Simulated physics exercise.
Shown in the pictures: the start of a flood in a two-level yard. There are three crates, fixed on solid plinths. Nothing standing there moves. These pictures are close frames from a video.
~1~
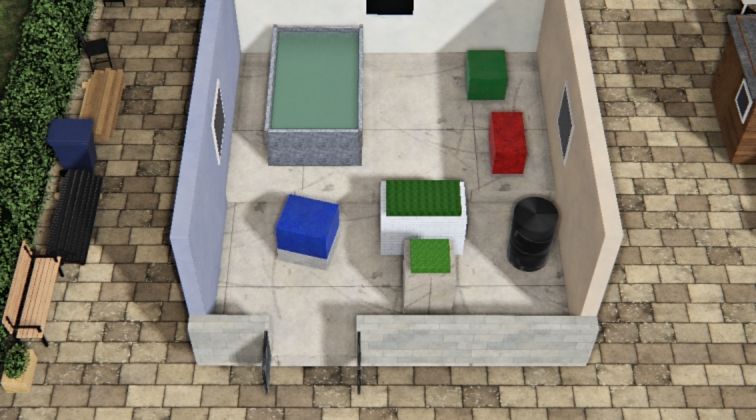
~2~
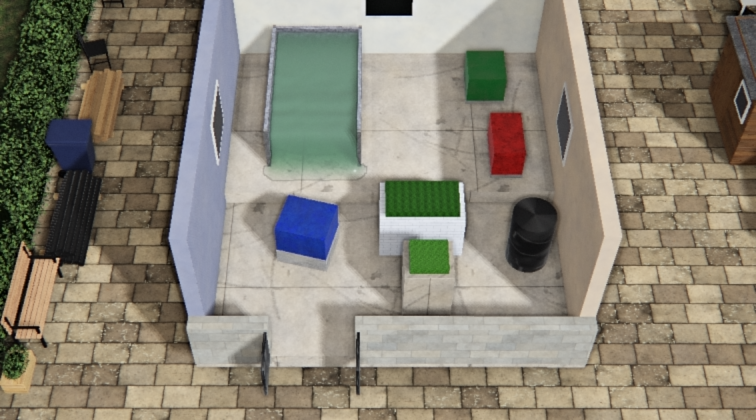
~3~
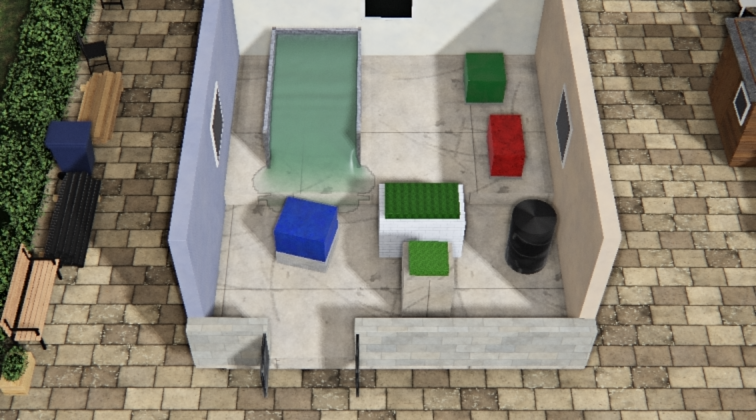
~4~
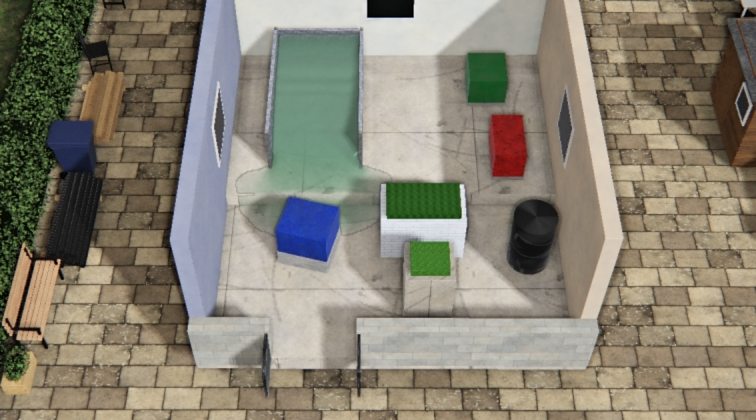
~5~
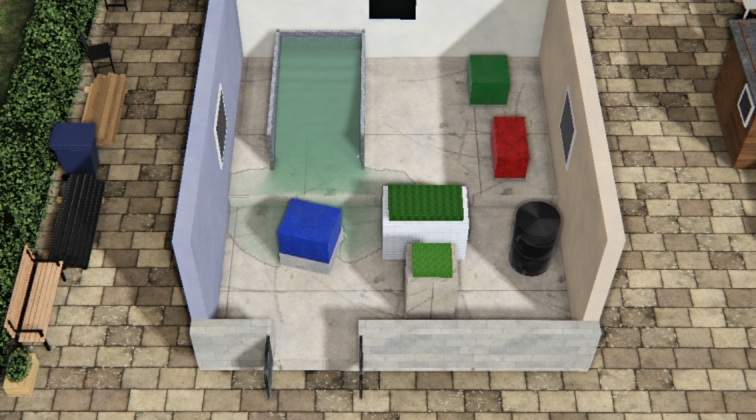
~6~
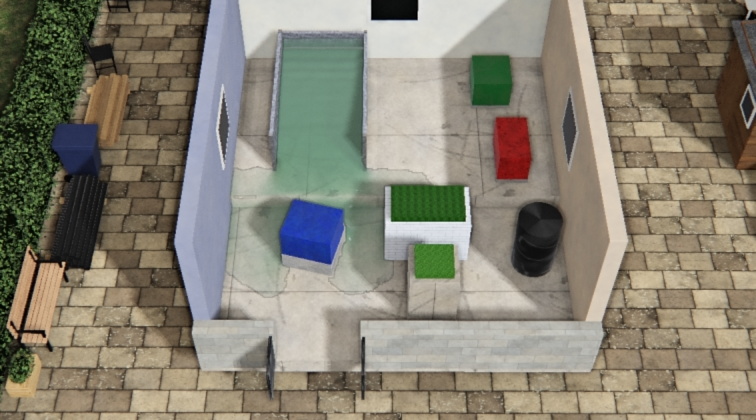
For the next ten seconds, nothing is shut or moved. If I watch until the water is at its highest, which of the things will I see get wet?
You would see this: The red crate keeps dry; the blue crate gets wet; the green crate keeps dry.
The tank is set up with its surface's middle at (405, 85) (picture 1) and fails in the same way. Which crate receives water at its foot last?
I'd go with the green crate.
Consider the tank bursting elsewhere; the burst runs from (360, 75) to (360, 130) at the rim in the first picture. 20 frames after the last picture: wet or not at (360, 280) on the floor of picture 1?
Looking at that point, I'd call it parched.
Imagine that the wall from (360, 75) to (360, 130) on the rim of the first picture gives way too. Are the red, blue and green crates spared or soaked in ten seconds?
The red crate gets drenched; the blue crate stays untouched; the green crate gets drenched.
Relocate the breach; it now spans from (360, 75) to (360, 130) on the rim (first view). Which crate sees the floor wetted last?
My pick is the blue crate.
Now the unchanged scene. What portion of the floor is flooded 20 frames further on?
That should be about 50 %.
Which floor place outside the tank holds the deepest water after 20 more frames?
Somewhere around pixel (218, 337).
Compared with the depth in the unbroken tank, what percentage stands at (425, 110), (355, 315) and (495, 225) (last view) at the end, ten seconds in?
In order: Roughly 0, 16 and 12 in a hundred.
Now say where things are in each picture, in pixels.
In the first frame, still water in the tank at (316, 79).
In the second frame, the front is at (364, 167), out from the gap at (314, 154).
In the third frame, the front is at (370, 183), out from the gap at (313, 157).
In the fourth frame, water pours out at (315, 158) and has run to (262, 226).
In the fifth frame, the front is at (268, 260), out from the gap at (317, 160).
In the sixth frame, water pours out at (319, 161) and has run to (264, 292).
A moment on, water covers 30 % of the floor; the red crate not reached, the blue crate water round its plinth, the green crate not reached.
Next, water covers 40 % of the floor; the red crate not reached, the blue crate water round its plinth, the green crate not reached.
Then, water covers 50 % of the floor; the red crate not reached, the blue crate water round its plinth, the green crate not reached.
Later, water covers 55 % of the floor; the red crate not reached, the blue crate water round its plinth, the green crate not reached.
In the end, water covers 55 % of the floor; the red crate stayed above the water, the blue crate was topped, the green crate stayed above the water.
